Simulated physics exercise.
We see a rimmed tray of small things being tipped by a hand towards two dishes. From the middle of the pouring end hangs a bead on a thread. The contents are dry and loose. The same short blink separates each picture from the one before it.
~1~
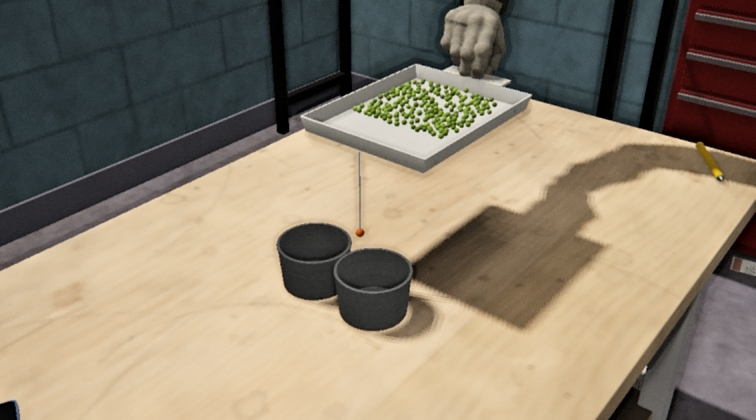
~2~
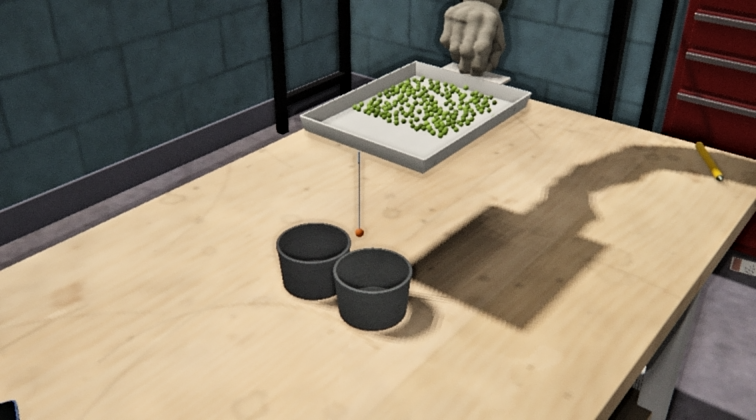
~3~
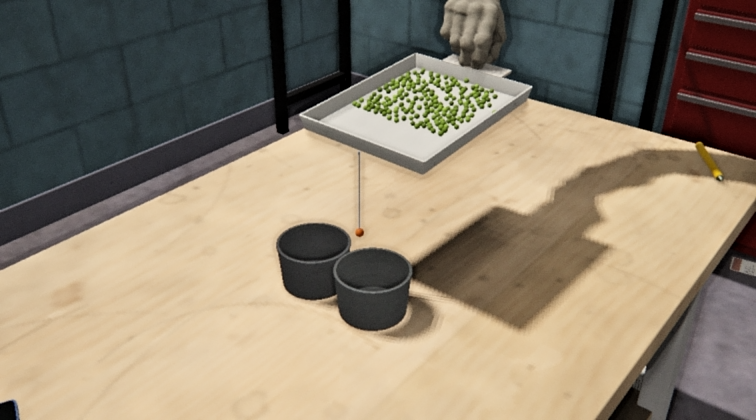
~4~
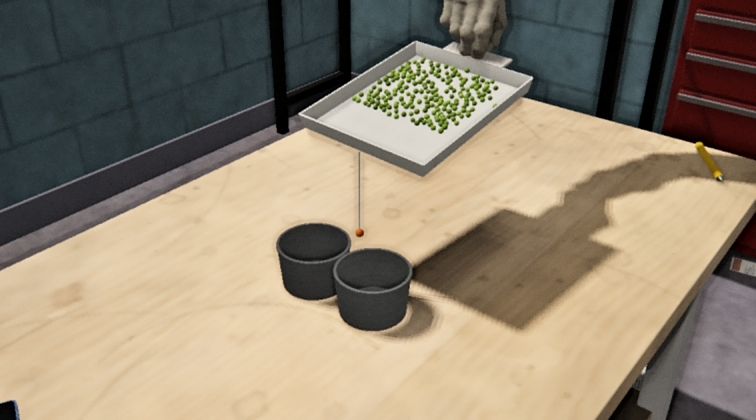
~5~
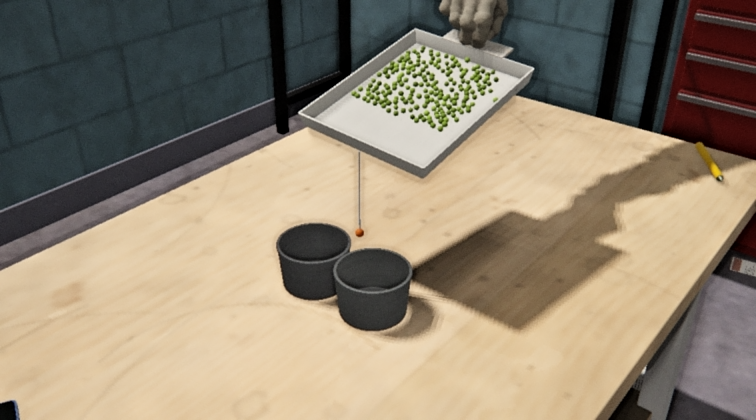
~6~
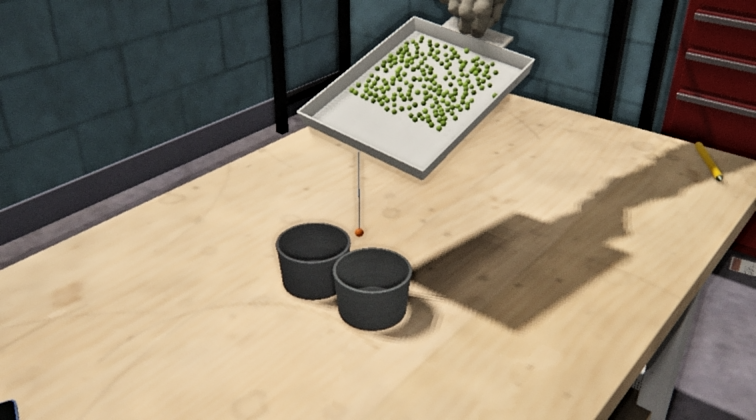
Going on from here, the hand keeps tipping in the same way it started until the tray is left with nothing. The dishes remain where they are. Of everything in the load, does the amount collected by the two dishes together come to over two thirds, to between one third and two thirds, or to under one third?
It comes to between one third and two thirds.
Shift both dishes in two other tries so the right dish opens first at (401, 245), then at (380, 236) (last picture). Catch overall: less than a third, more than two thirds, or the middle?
First place: Less than a third. Second place: Below one third.
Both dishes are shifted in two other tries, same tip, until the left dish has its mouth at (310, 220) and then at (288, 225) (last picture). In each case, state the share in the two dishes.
It comes to roughly 0 per cent in one try and roughly 0 per cent in the next.
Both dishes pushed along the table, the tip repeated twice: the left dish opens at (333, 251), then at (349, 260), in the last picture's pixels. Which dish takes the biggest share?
Position 1 - the right-side one; position 2 - the right-side one.
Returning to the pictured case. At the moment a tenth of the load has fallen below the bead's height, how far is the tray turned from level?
I'd say it is tilted about 65°.
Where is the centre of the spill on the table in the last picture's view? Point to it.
Roughly at pixel (429, 348).
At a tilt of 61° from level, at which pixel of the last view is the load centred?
(405, 163).
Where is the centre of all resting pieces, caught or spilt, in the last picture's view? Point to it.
(387, 314).
Soon after the last picture, tray tipped steeply; most on the tray; a small part in the right dish; a stray few outside both; a small part in the air.
A little later, tray tipped right over; about a third on the tray; about a quarter in the right dish; about a quarter outside both; about a quarter in the air.
Later still, tray tipped past a quarter turn; about half in the right dish; about half outside both.
At rest, tray tipped past a quarter turn; about half in the right dish; none in the left dish; about half outside both.
